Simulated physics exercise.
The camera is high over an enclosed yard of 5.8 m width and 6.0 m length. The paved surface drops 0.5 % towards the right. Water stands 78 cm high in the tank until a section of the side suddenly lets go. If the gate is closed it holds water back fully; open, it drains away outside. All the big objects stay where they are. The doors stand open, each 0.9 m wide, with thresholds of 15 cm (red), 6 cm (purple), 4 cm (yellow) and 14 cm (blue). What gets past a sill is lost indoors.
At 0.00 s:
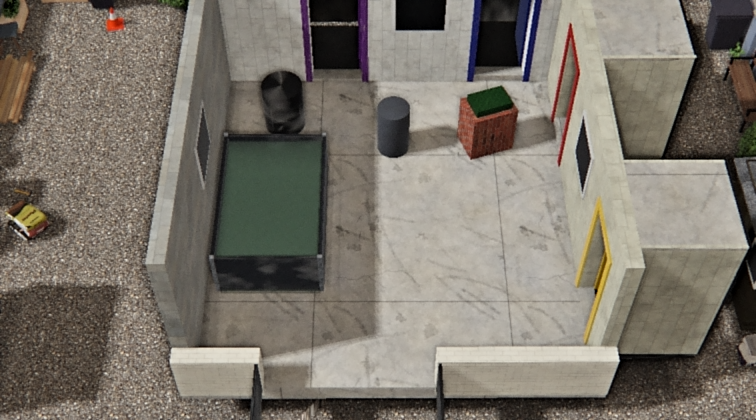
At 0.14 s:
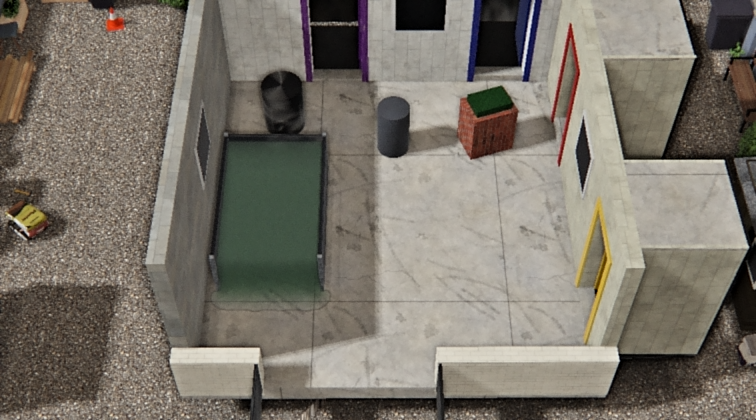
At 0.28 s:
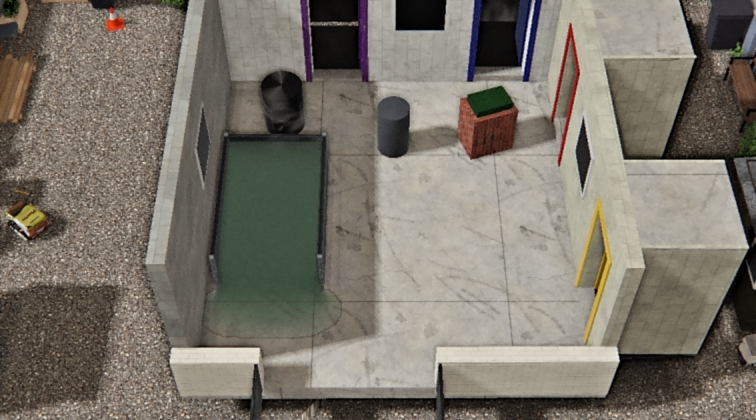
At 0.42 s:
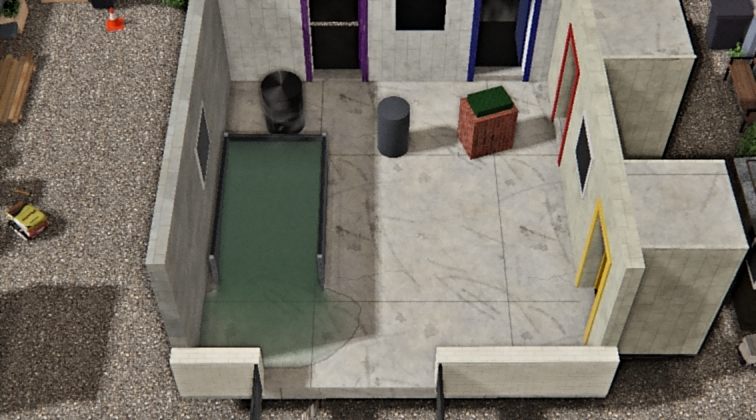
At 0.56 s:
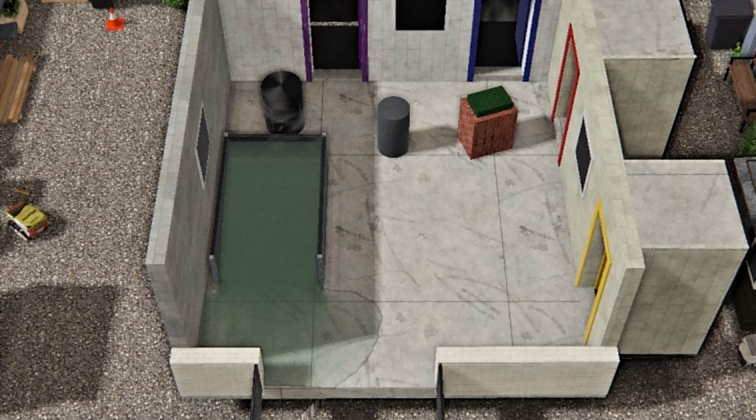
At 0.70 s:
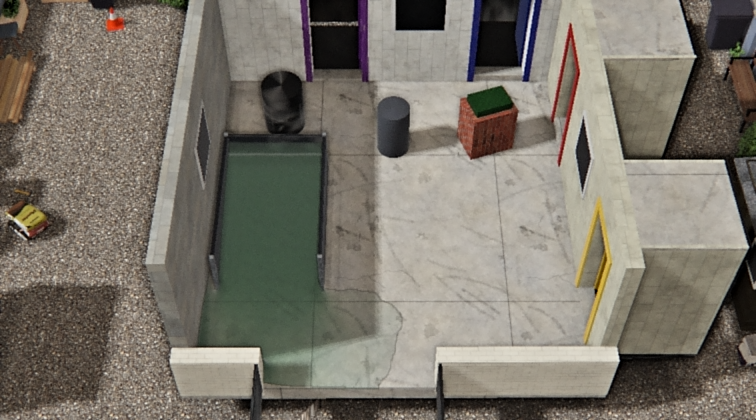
To begin with, a dark-framed tank of green water stands full and still in a walled yard, near a black barrel. Its near side opens and water pours onto the pale paving, then spreads toward the front wall and rightward across the floor, while the level in the tank sinks slightly.
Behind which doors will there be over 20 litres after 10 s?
The water let in: At the red door it stays under the limit; at the purple door it does not reach the limit; at the yellow door it goes over the limit; at the blue door it does not reach the limit.
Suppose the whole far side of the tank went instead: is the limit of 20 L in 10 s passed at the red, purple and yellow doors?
Then: Red over, purple over, yellow above.
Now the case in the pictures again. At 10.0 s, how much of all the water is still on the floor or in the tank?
Some 32 per cent remains.
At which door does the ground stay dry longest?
It is the blue one.
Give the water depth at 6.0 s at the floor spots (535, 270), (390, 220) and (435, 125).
Roughly 4, 0 and 0 cm, in turn.
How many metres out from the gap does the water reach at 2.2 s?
About 4.0 m.
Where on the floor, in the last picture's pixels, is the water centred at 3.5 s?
Near (290, 282).
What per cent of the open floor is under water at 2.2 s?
Near 15 per cent is wet.
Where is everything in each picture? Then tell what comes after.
In the first frame, the tank at (271, 197) is whole and still, 78 cm deep.
In the second frame, the front is at (327, 294), 0.9 m from the gap at (269, 277); 0.4 m2 of floor is under water; 78 cm left at the back of the tank.
In the third frame, the front is at (334, 317), 1.1 m from the gap at (269, 279); 1.4 m2 of floor is under water; 78 cm left at the back of the tank.
In the fourth frame, water pours out at (269, 280) and has run 1.5 m, to a hidden place; typically 12 cm deep outside, 78 cm at the tank's back.
In the fifth frame, the front is at a hidden place, 1.9 m from the gap at (270, 281); 3.8 m2 of floor is under water; 74 cm left at the back of the tank.
In the sixth frame, the front is at a hidden place, 2.3 m from the gap at (270, 281); 4.2 m2 of floor is under water; 66 cm left at the back of the tank.
After 1.4 s water covers 15 % of the floor and is deepest (55 cm) near (210, 373); red door not reached, purple door not reached, yellow door not reached, blue door not reached.
After 2.2 s water covers 15 % of the floor and is deepest (43 cm) near (197, 373); red door not reached, purple door not reached, yellow door not reached, blue door not reached.
After 3.5 s water covers 30 % of the floor and is deepest (22 cm) near (197, 373); red door not reached, purple door not reached, yellow door not reached, blue door not reached.
After 6.0 s water covers 50 % of the floor and is deepest (12 cm) near (553, 372); red door not reached, purple door 2 cm at the sill, 0 L in, yellow door 11 cm at the sill, 66 L in, blue door not reached.
After 10.0 s water covers 65 % of the floor and is deepest (8 cm) near (240, 310); red door 3 cm at the sill, 0 L in, purple door 2 cm at the sill, 0 L in, yellow door 5 cm at the sill, 103 L in, blue door 5 cm at the sill, 0 L in.
